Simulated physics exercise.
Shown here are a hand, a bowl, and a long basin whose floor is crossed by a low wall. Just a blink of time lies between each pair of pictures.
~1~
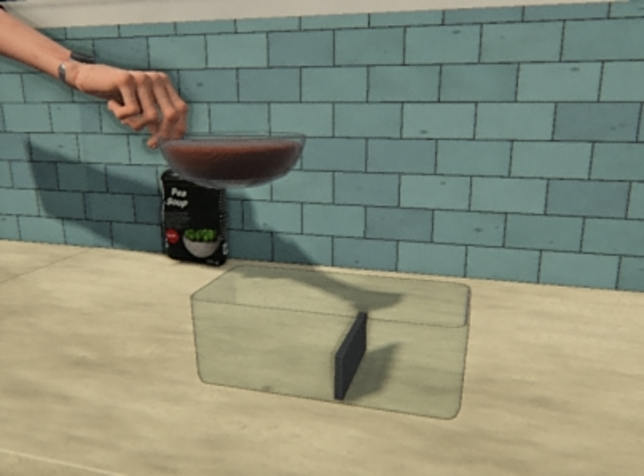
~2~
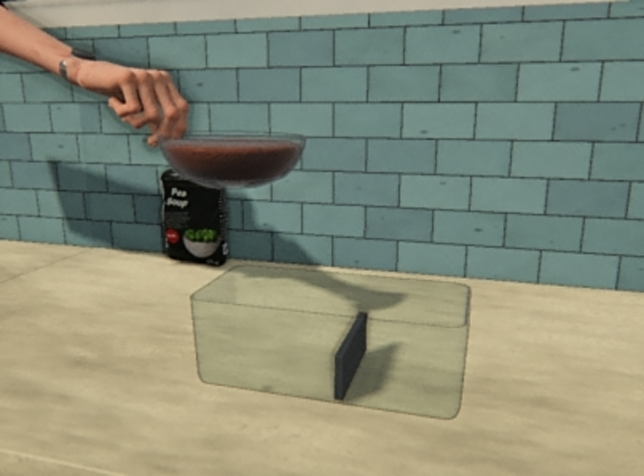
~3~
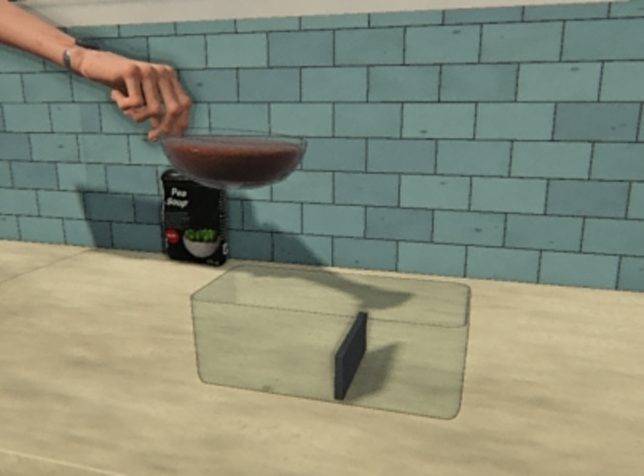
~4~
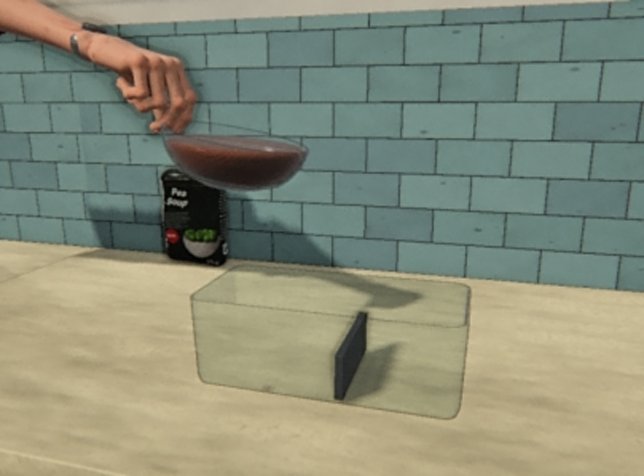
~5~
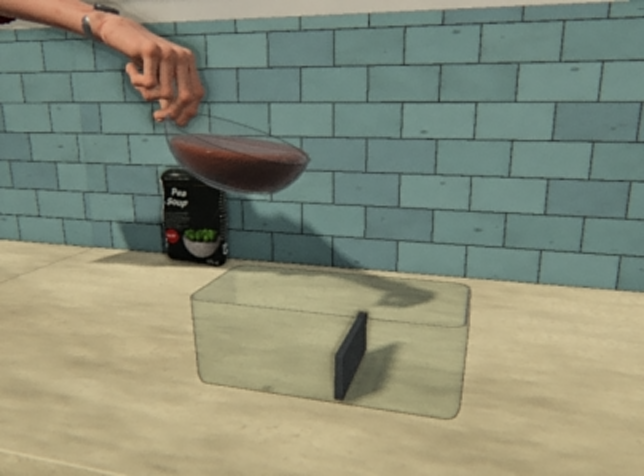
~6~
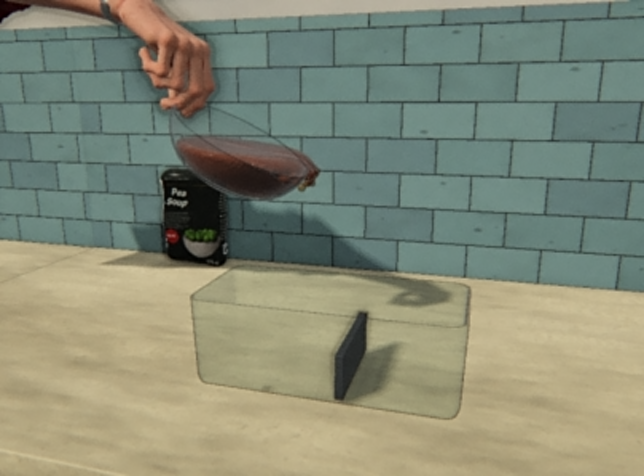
In the video, a hand holds a clear bowl of reddish-brown tea above a long, clear basin with a low dark wall across its floor, then gradually tilts it to the right until a little tea passes over the rim.
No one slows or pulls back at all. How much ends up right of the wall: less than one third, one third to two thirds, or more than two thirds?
The right of the wall is going to hold one third to two thirds.
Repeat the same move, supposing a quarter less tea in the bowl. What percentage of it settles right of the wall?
Some 30 parts in a hundred.
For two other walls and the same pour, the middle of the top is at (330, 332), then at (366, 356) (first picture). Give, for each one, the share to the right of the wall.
That'd be about 65 percent for the first and about 35 percent for the other.
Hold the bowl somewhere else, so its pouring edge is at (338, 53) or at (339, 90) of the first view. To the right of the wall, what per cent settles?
Roughly 70 per cent, then roughly 70 per cent.
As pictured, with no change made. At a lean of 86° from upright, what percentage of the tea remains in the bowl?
Around 5 percent remains.
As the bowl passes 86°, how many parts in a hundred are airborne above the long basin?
That works out near 45 percent.
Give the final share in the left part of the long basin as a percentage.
That works out to roughly 50 percent.
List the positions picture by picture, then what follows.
In the first frame, it leans 0°; its right rim is at (302, 138); the tea meets the walls at (174, 142) and (300, 144); the long basin's rim runs from (214, 281) to (469, 306); the wall's top is at (352, 333).
In the second frame, it leans 1°; its right rim is at (302, 140); the tea meets the walls at (174, 141) and (301, 146).
In the third frame, it leans 5°; its right rim is at (303, 145); the tea meets the walls at (176, 138) and (302, 149).
In the fourth frame, it leans 11°; its right rim is at (304, 154); the tea meets the walls at (178, 136) and (304, 152).
In the fifth frame, it leans 20°; its right rim is at (305, 165); the tea meets the walls at (182, 136) and (301, 158); 2 per cent is over the edge.
In the sixth frame, it leans 30°; its right rim is at (303, 178); the tea meets the walls at (187, 138) and (285, 159); 11 per cent is over the edge.
A moment on, the tilt is 86° and 7 per cent is still to pour, 13 is left of the wall and 35 right of it.
Next, the tilt is 100° and 0 per cent is still to pour, 49 is left of the wall and 37 right of it.
Then the tilt is 100° and 0 per cent is still to pour, 51 is left of the wall and 41 right of it.
Later the tilt is 100° and 0 per cent is still to pour, 51 is left of the wall and 41 right of it.
At rest 51 per cent lies left of the wall, 41 right of it and 7 outside.
